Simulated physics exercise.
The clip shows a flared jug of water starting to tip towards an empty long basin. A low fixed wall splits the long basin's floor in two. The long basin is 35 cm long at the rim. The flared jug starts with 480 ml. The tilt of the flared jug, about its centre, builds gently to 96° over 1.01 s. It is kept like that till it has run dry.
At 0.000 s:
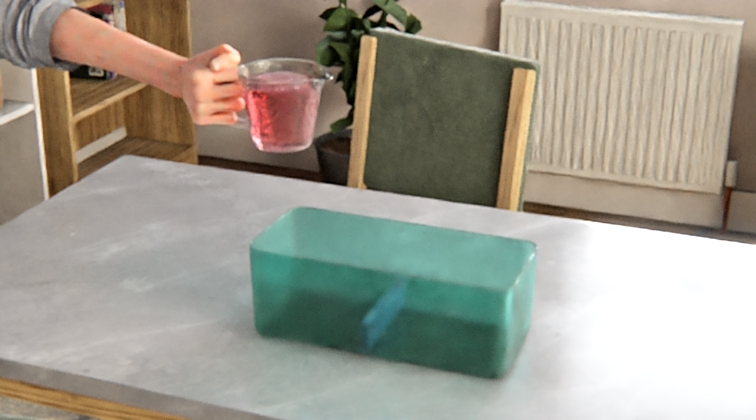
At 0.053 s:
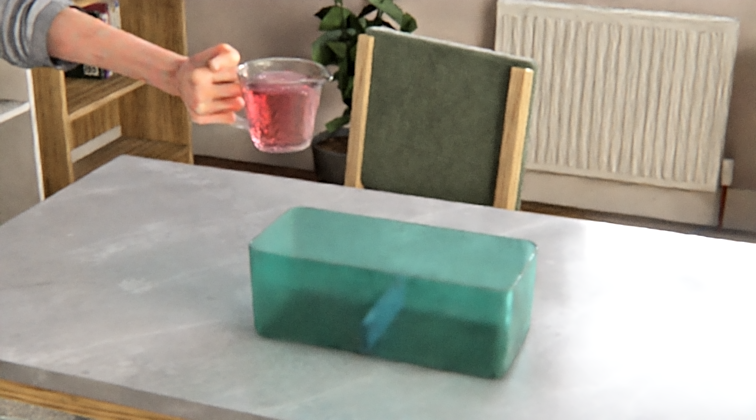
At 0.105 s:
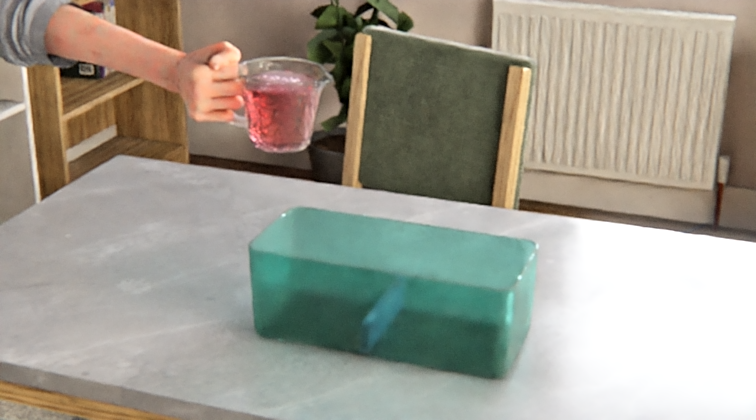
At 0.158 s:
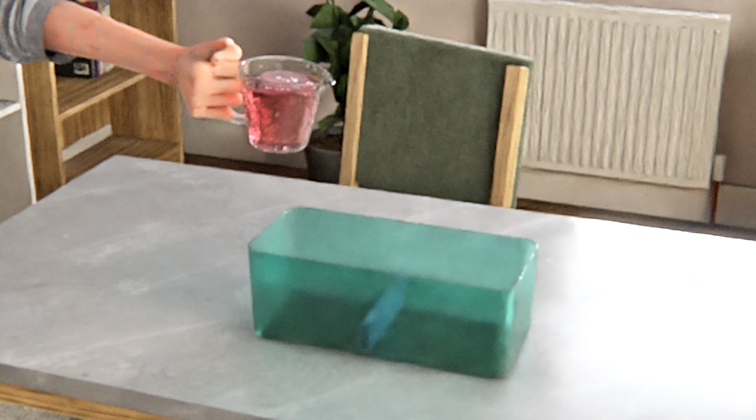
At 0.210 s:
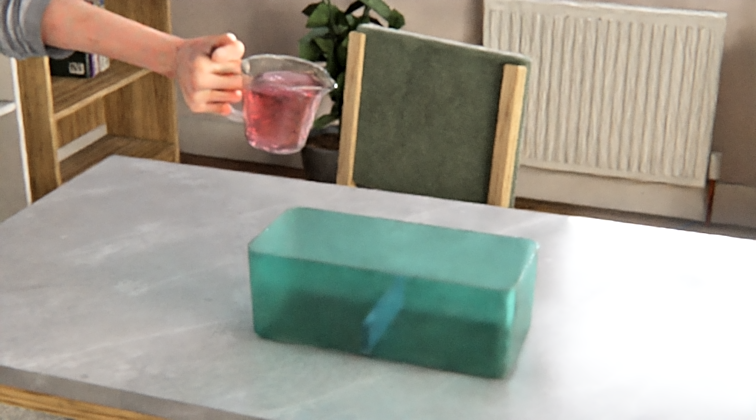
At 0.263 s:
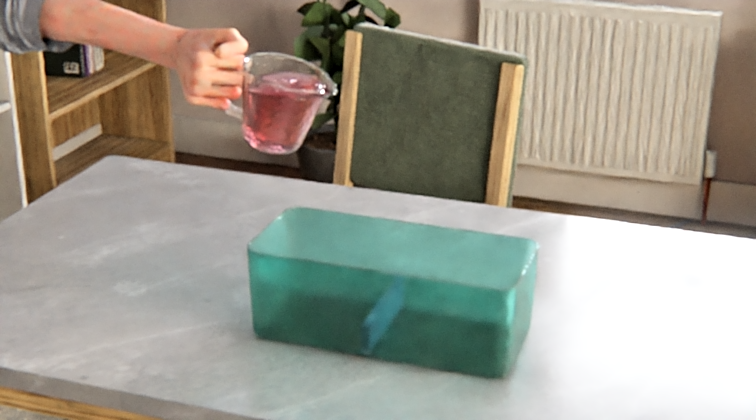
A hand slowly tilts a glass jug of pink liquid rightward above a long green basin.
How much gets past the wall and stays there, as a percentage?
Roughly 54 per cent is past the wall.
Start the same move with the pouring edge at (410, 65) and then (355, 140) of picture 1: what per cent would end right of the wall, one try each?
First 90, then 80 per cent.
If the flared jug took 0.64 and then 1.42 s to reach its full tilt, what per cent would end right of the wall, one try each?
First 45, then 60 per cent.
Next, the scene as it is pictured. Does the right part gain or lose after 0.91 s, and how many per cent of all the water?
It goes up by about 10.
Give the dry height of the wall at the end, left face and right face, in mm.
Left about 30 mm, right about 30 mm.
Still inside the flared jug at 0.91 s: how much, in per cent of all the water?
Near 16 in a hundred.
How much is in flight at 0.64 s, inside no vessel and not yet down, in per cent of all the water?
Some 26 per cent.
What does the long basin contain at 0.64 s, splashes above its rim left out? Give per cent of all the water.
About 8 per cent.
By 0.64 s the tilt is 67° and 66 per cent is still to pour, 3 is left of the wall and 5 right of it.
By 0.91 s the tilt is 94° and 16 per cent is still to pour, 19 is left of the wall and 45 right of it.
By 1.20 s the tilt is 96° and 1 per cent is still to pour, 43 is left of the wall and 53 right of it.
By 1.51 s the tilt is 96° and 0 per cent is still to pour, 45 is left of the wall and 54 right of it.
At rest 45 per cent lies left of the wall, 54 right of it and 1 outside.
